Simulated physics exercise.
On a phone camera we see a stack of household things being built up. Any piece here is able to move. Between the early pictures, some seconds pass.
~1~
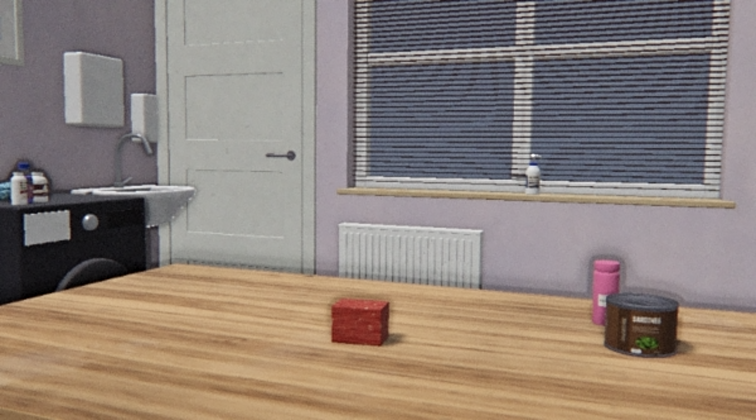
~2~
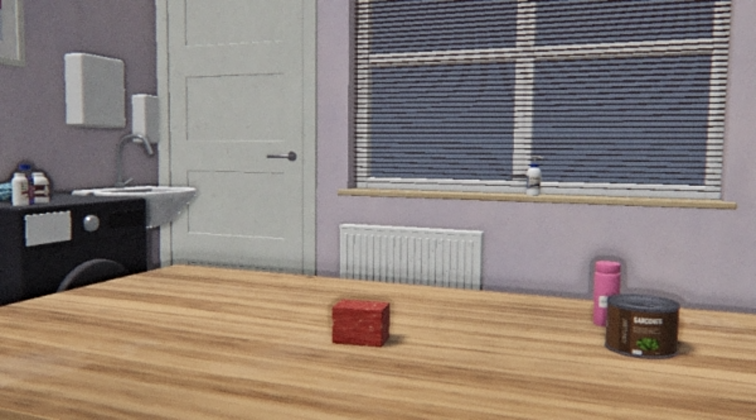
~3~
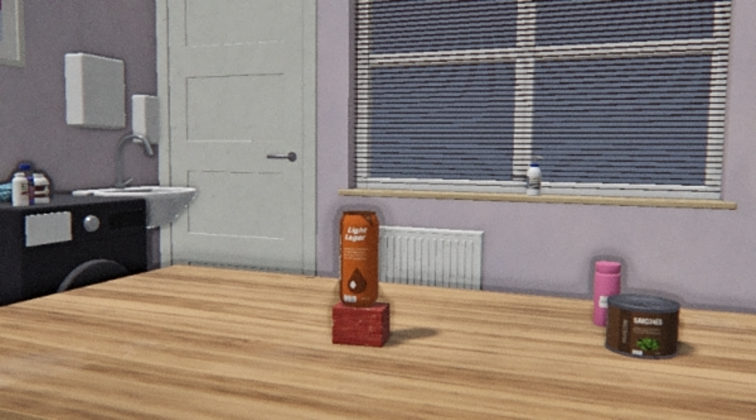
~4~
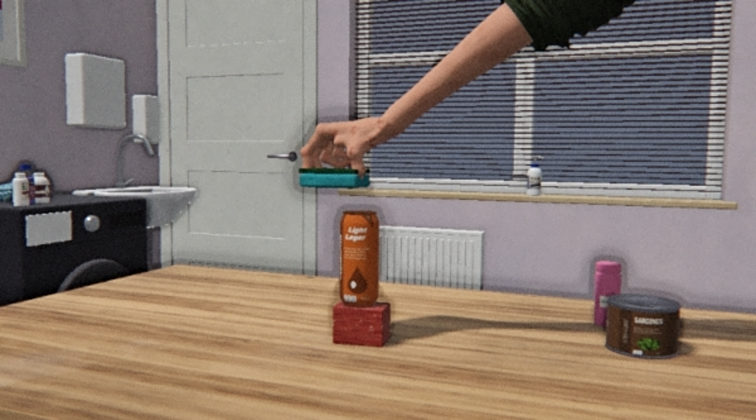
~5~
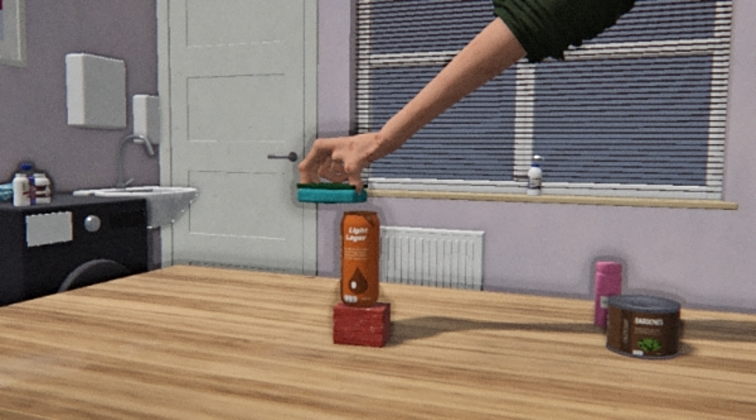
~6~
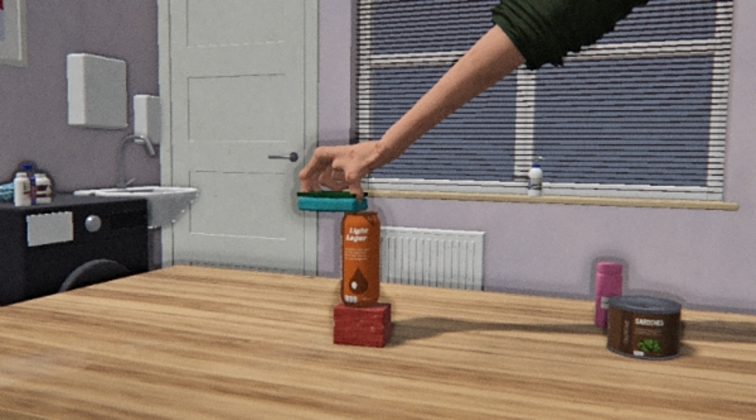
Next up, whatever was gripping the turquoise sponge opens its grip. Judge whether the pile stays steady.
Basically the pile is insecure.
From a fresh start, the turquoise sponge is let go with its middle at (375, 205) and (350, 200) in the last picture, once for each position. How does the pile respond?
Stays standing, then stays standing.
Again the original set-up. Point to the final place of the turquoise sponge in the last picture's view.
Around (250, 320).
Then, 0.30 s on from there, turquoise sponge now fallen.
Then, 0.40 s on from there, things are still on the move.
Then, 0.50 s on from there, as before.
In the end, fallen, turquoise sponge; the other 4 unmoved. At the end, from the last picture's camera, turquoise sponge near (250, 320). The pile comes apart.
